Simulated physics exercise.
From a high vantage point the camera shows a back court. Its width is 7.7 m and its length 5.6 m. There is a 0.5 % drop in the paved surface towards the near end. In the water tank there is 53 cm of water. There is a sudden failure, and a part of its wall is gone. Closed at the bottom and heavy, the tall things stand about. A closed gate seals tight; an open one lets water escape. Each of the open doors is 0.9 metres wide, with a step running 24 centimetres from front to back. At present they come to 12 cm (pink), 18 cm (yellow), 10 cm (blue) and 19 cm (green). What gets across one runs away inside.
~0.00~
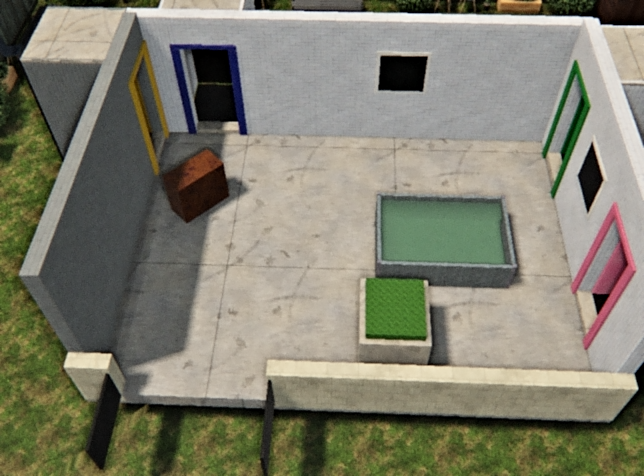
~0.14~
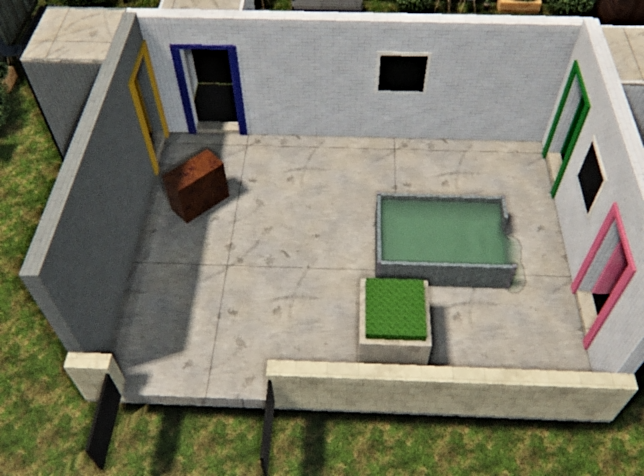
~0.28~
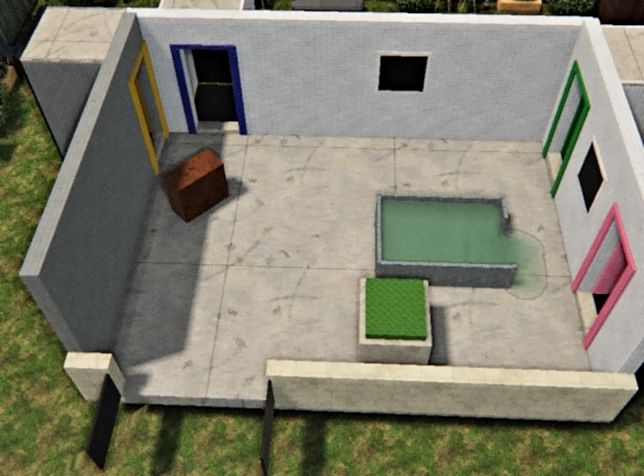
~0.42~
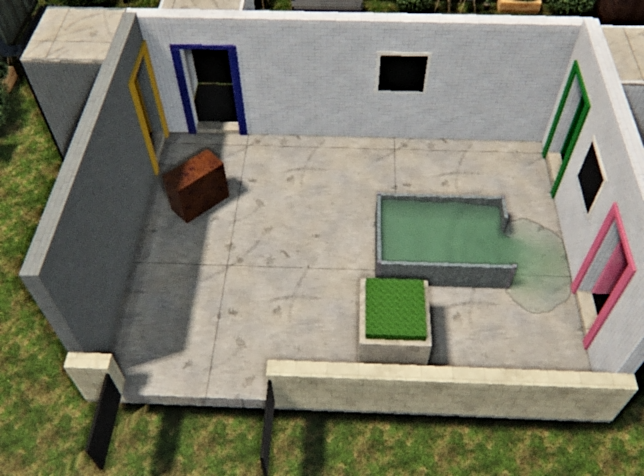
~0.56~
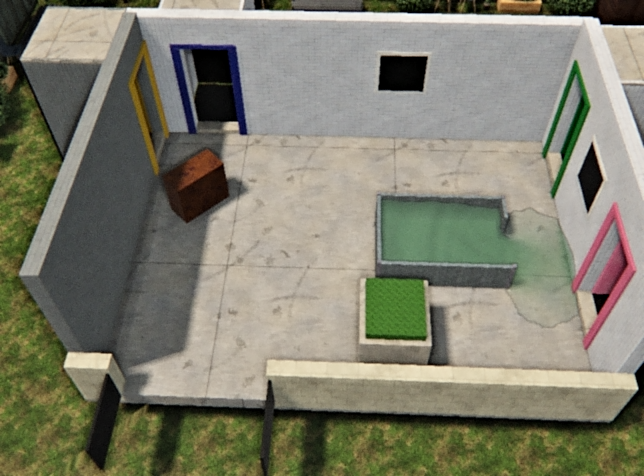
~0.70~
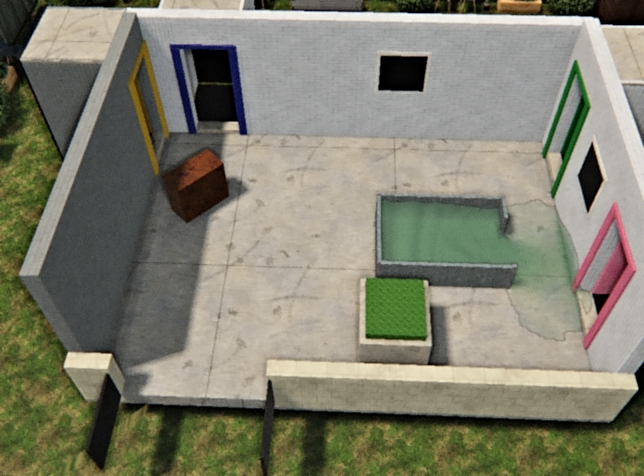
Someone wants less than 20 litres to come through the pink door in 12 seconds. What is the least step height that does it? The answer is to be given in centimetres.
It needs to be around 19 cm high.
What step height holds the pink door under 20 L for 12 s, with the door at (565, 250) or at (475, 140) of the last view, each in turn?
29 and 8.0 cm.
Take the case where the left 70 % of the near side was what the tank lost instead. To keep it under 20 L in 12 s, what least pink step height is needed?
Then the minimum is about 7.0 cm.
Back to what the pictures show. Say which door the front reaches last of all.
Final door: Yellow.
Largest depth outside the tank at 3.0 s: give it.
Max depth: Around 27 cm.
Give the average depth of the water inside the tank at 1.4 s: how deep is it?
About 36 cm.
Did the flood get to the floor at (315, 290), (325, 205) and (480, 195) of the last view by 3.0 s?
First bone-dry, second bone-dry, third wet through.
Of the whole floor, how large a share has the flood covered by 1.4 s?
Wet: Close to 10 %.
After 1.4 s water covers 10 % of the floor, deepest (37 cm) near (563, 272); 21 cm at the pink door, 8 litres in over its 12 cm step.
After 3.0 s water covers 25 % of the floor, deepest (27 cm) near (575, 386); 16 cm at the pink door, 59 litres in over its 12 cm step.
After 12.0 s water covers 95 % of the floor, deepest (8 cm) near (590, 398); 7 cm at the pink door, 69 litres in over its 12 cm step.
At the pink door as built, the water arrived by 0.7 s and peaked near 21 cm at 1.4 s.
With a step of 16 cm, 36 litres would have come in within the 12 s; with 22 cm, 9 litres. So under 20 litres takes about 19 cm.
